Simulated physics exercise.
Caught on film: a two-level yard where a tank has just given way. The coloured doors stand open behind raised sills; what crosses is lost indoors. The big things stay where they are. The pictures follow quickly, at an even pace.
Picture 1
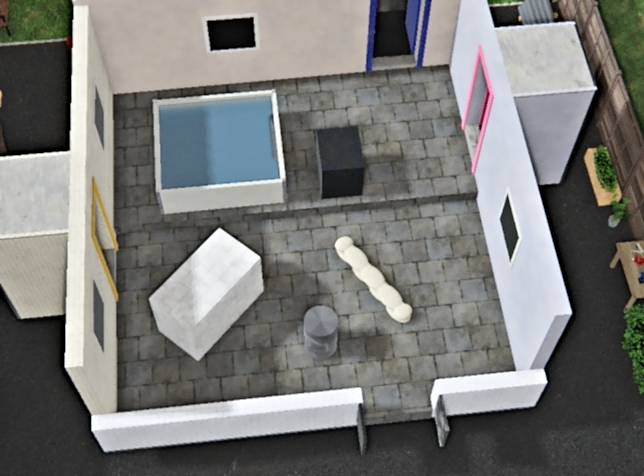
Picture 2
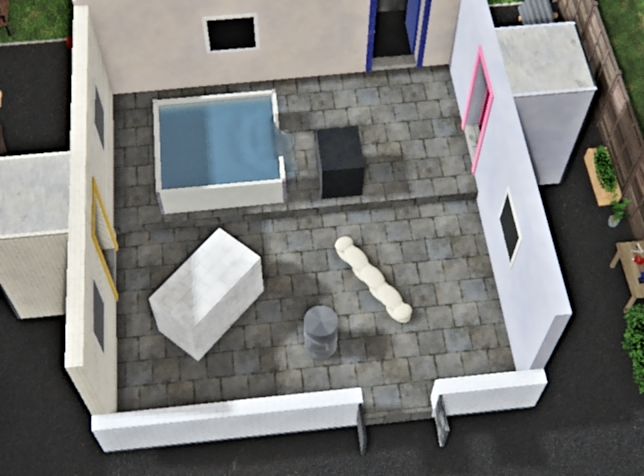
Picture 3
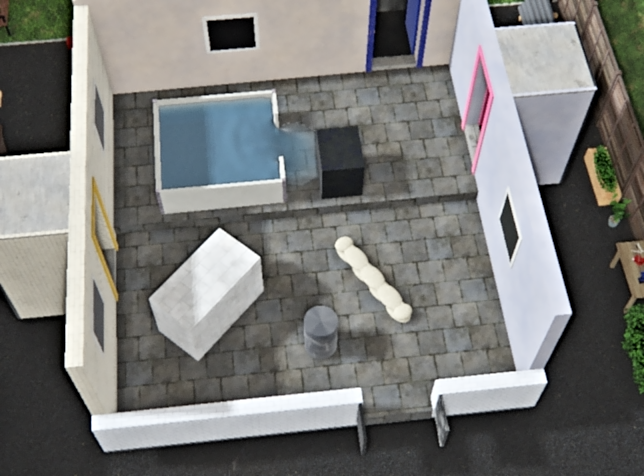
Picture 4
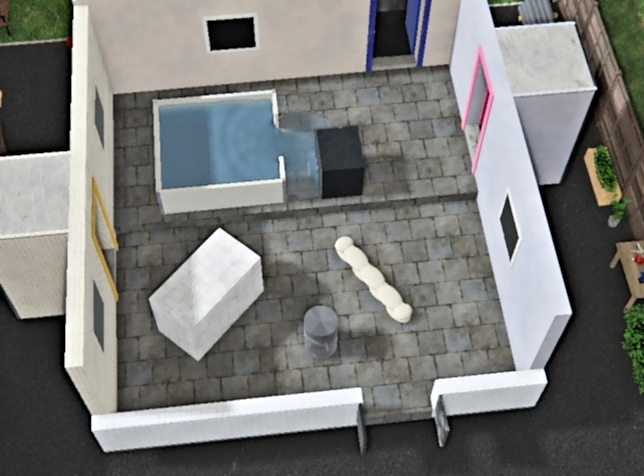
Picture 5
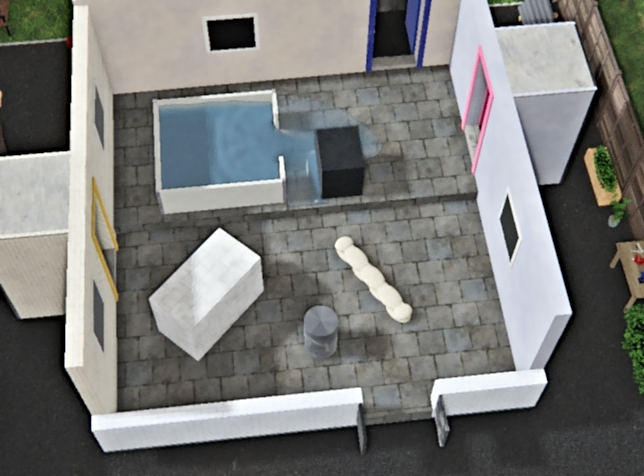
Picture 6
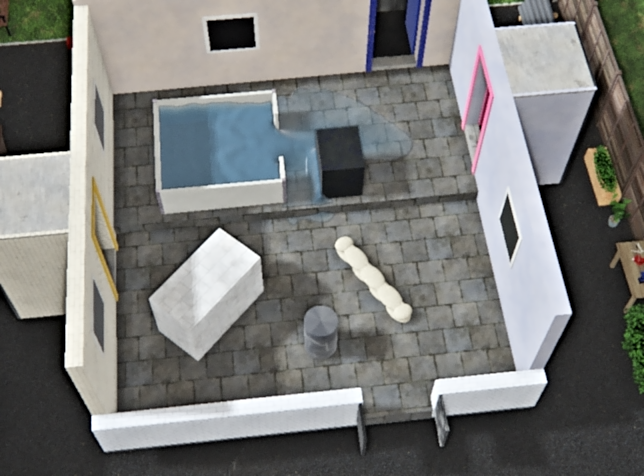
A walled, paved yard held a white-rimmed tank of still water until its right side gave way, and water poured out, running rightward around a dark block and spreading thinly across the upper paving.
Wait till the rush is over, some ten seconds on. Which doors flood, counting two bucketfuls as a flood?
In the end: The yellow door stays under that; the pink door stays under that; the blue door takes more than that.
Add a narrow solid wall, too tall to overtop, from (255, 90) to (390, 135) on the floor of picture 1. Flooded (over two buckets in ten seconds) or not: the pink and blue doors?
Pink door takes less, blue door lets less in.
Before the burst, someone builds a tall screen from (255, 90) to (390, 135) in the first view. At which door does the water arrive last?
I say the yellow one.
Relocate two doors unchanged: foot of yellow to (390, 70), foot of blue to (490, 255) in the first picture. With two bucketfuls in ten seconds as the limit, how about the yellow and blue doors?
The yellow door passes that mark; the blue door is under.
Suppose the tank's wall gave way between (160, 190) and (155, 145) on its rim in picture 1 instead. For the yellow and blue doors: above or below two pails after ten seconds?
Then: Yellow door goes over, blue door keeps below it.
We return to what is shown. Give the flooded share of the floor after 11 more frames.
Roughly 30 per cent.
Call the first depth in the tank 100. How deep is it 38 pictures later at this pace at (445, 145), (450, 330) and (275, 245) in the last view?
About 16, 8 and 2 per cent.
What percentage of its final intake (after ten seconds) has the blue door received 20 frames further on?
Close to 50 %.
A moment on, water covers 25 % of the floor; the yellow door not reached, the pink door wet at the sill, nothing in, the blue door wet at the sill, nothing in.
Next, water covers 30 % of the floor; the yellow door not reached, the pink door wet at the sill, nothing in, the blue door under two buckets in.
Then, water covers 45 % of the floor; the yellow door not reached, the pink door wet at the sill, nothing in, the blue door over two buckets in.
Later, water covers 80 % of the floor; the yellow door wet at the sill, nothing in, the pink door wet at the sill, nothing in, the blue door over two buckets in.
In the end, water covers 95 % of the floor; the yellow door wet at the sill, nothing in, the pink door wet at the sill, nothing in, the blue door far over two buckets in.
